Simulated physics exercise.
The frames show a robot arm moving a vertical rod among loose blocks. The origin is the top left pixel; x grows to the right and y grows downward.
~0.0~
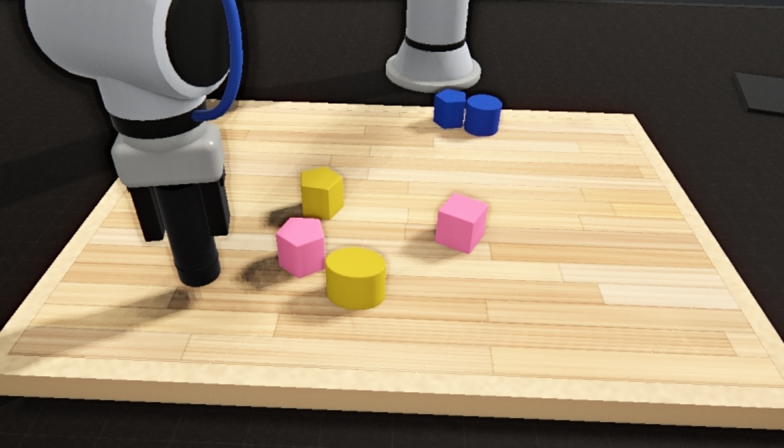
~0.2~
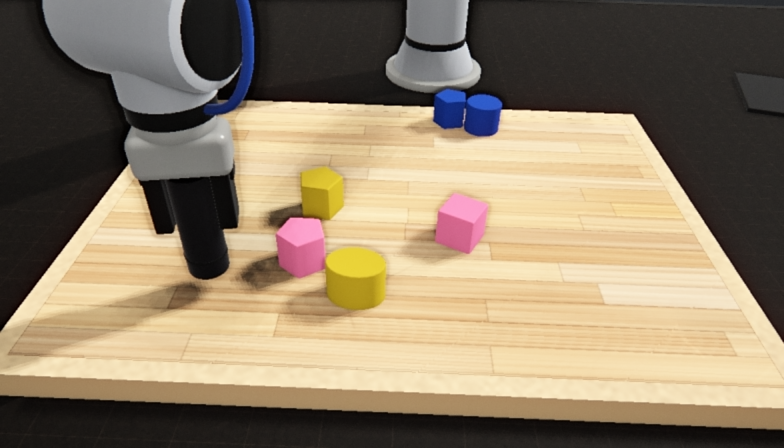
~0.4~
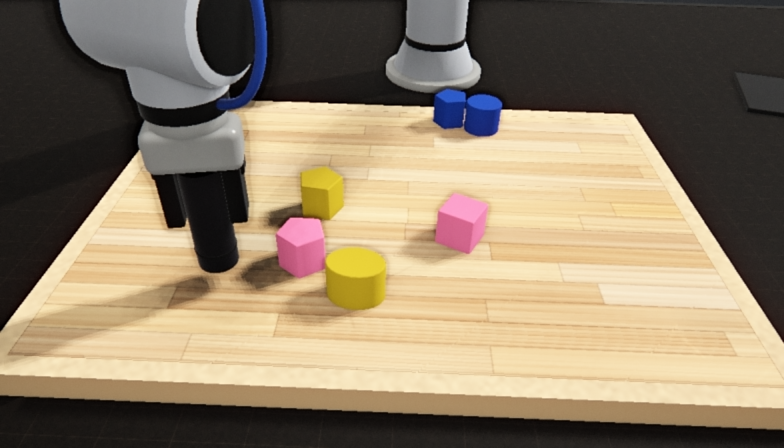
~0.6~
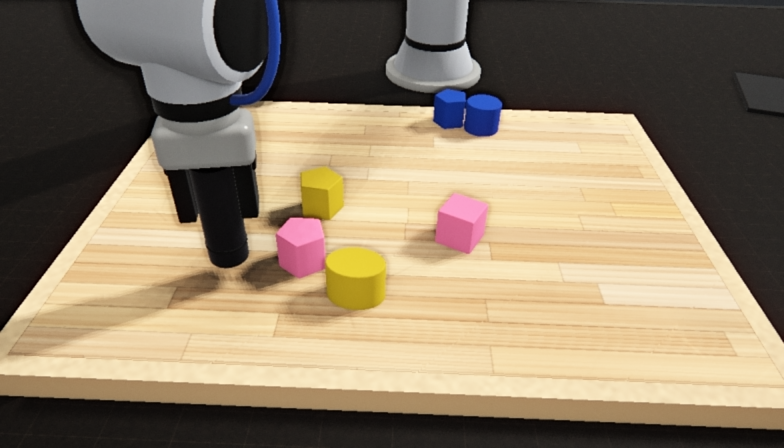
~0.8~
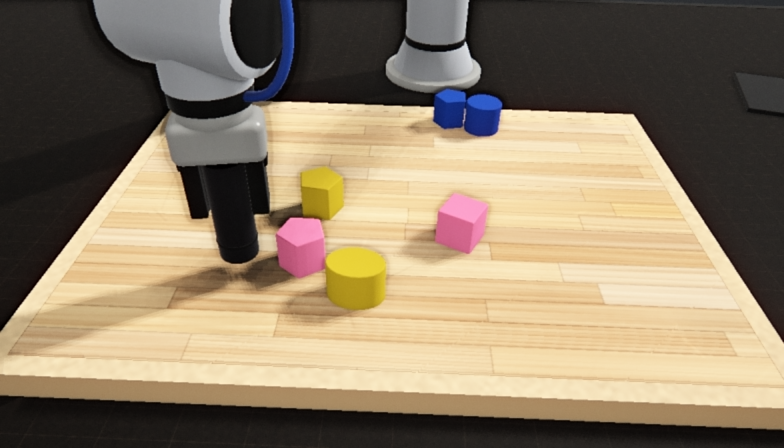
A robot arm moves its black rod slightly right across a wooden board among still, colorful blocks.
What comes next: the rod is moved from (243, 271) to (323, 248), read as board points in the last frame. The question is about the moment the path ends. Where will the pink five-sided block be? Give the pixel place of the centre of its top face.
It will likely be found at (360, 224).
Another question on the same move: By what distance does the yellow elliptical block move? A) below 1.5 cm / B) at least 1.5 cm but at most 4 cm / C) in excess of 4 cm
A.
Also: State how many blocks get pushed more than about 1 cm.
Of all the blocks, just one travels more than a centimetre.
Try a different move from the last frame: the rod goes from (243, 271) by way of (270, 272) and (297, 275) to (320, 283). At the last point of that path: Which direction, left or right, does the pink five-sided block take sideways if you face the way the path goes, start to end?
The left.
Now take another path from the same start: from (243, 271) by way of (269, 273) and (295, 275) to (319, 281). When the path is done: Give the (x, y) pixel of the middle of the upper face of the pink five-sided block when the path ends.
The middle of its top is at (343, 226).
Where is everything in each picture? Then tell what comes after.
In the first frame, rod's lower end (201, 275); pink five-sided block (301, 230); yellow five-sided block (320, 178); yellow elliptical block (355, 261).
In the second frame, rod (210, 268); blocks still.
In the third frame, rod (219, 262); blocks still.
In the fourth frame, rod (230, 257); blocks still.
In the fifth frame, rod (240, 253); pink five-sided block (301, 230); yellow five-sided block (320, 178); yellow elliptical block (355, 261).
What follows on the original path. Halfway along, rod (282, 241); pink five-sided block (325, 226).
At the end, rod (322, 230); pink five-sided block (360, 224), turned 45° clockwise; yellow five-sided block still; yellow elliptical block still.
